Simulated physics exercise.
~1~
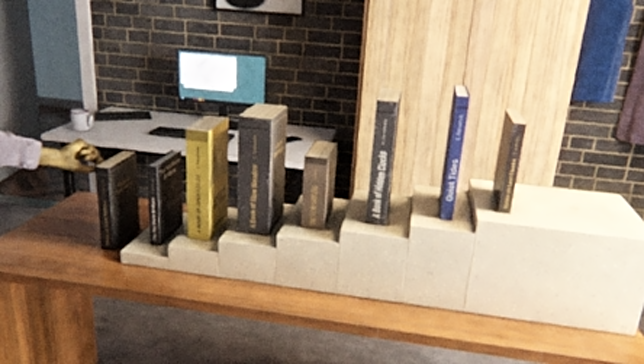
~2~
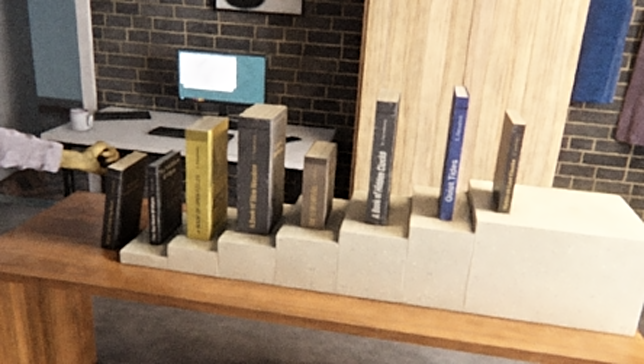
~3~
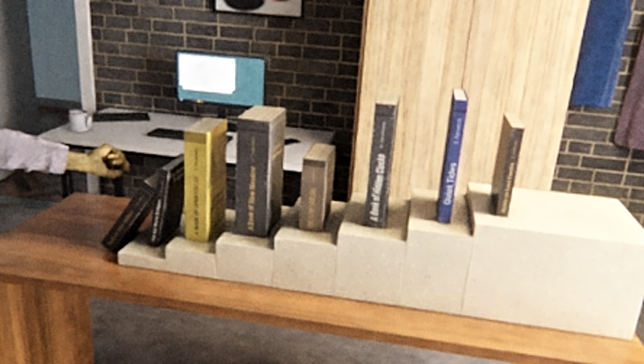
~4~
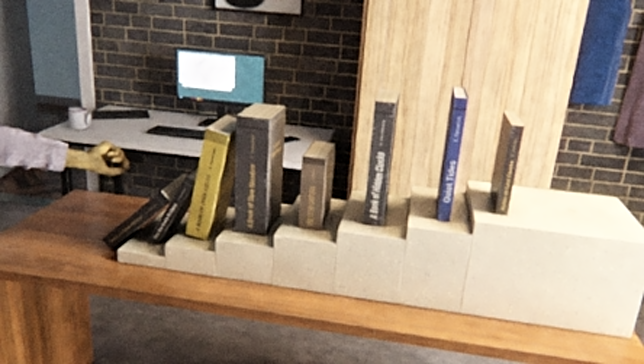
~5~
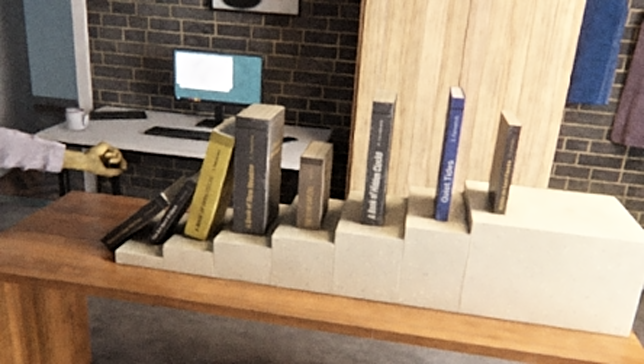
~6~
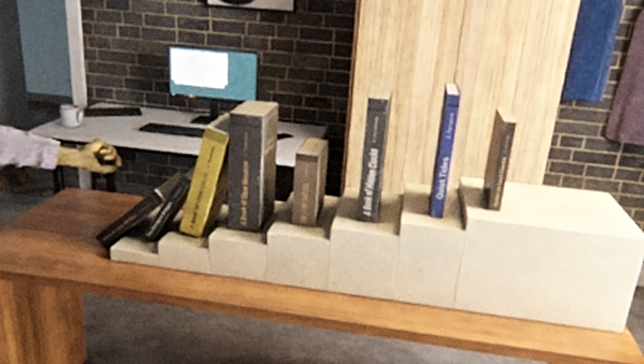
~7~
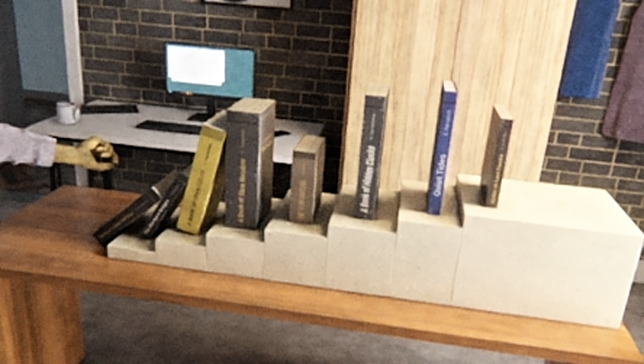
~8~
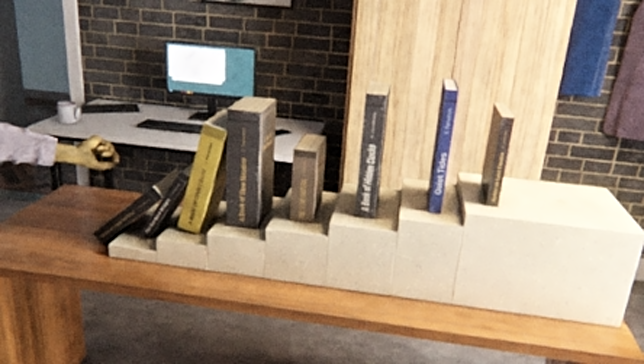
A gloved hand at the left pushes the first of eight upright hardbacks, a dark one at the foot of pale steps climbing rightward along a wooden table, seen from the front and slightly above by a swaying camera. Behind stand a desk with a lit monitor and a dark brick wall. The first book tips right into the small dark book beside it, which leans into the yellow one. The yellow book tilts against the thick dark book and stops there. The thick book, the blue book and the others farther up stay standing.
